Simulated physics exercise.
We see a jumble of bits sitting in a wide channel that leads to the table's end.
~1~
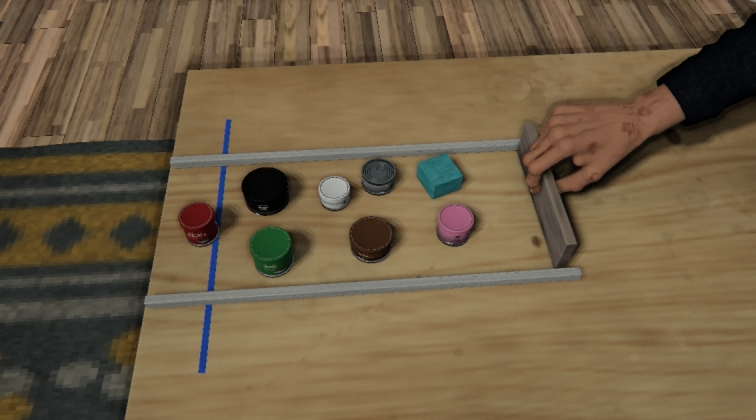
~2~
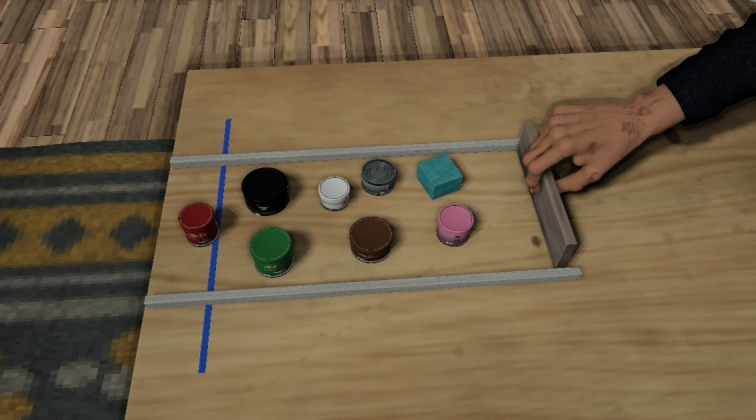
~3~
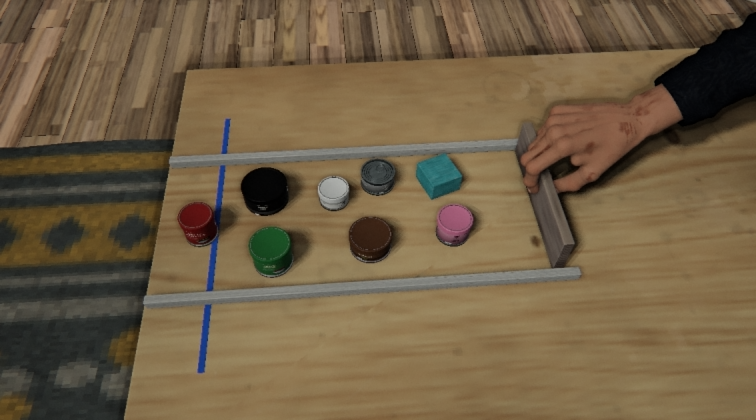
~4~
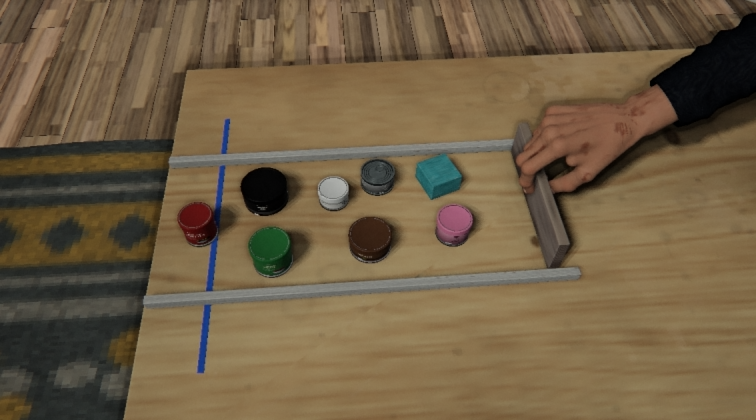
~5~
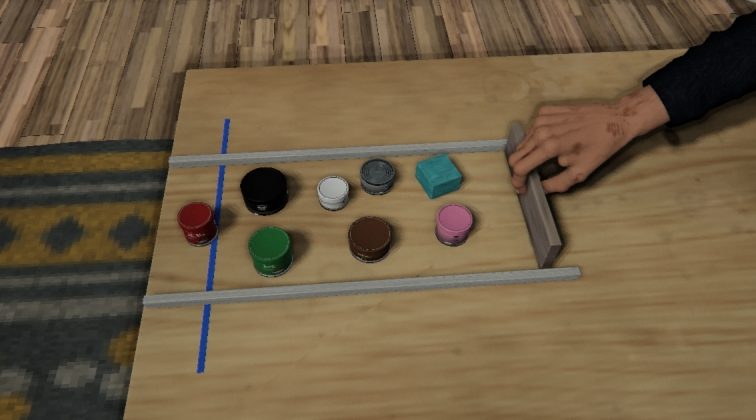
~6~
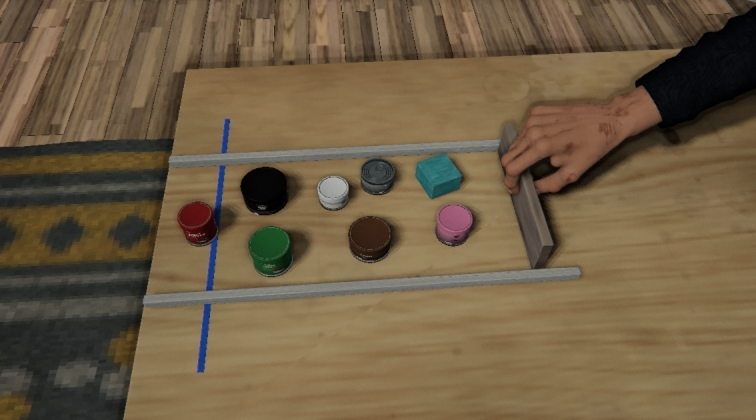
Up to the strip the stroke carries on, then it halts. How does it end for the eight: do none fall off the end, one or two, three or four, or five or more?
Those that leave the table: One or a pair.
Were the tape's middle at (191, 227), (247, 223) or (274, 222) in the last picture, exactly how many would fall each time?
In order: 4, 0 and 0.
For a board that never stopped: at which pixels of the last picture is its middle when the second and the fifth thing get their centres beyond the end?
Earlier crossing: About (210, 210); later crossing: About (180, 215).
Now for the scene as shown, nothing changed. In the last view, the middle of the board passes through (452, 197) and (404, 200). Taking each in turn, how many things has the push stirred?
So far 2, and 5 at the second.
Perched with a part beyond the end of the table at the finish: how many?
Count of overhanging things: 3.
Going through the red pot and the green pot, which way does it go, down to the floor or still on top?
Obs.: Red pot still up; green pot down.
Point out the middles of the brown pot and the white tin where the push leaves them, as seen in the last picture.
(187, 271) and (200, 211), approximately.
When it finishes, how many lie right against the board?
Well, it touches 4.
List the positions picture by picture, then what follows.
The first frame shows red pot (200, 225); black tub (266, 192); green pot (272, 252); board (544, 193); tape (217, 226).
The second frame shows black tub (266, 192); grey tin (378, 177).
The third frame shows green pot (272, 252); pink pot (454, 225).
The fourth frame shows red pot (198, 225); board (537, 193).
The fifth frame shows black tub (265, 191); white tin (334, 194).
The sixth frame shows red pot (198, 224); black tub (265, 191); green pot (271, 252); board (523, 193); tape (216, 225).
Early on, none off yet; red pot at rest near (198, 224); black tub at rest near (265, 191); green pot at rest near (271, 252).
A while later, none off yet; red pot at rest near (198, 224); black tub travelled about its own width near (225, 199); green pot travelled about its own width near (219, 269).
Finally, the number that fall off is one or two; lost, green pot.
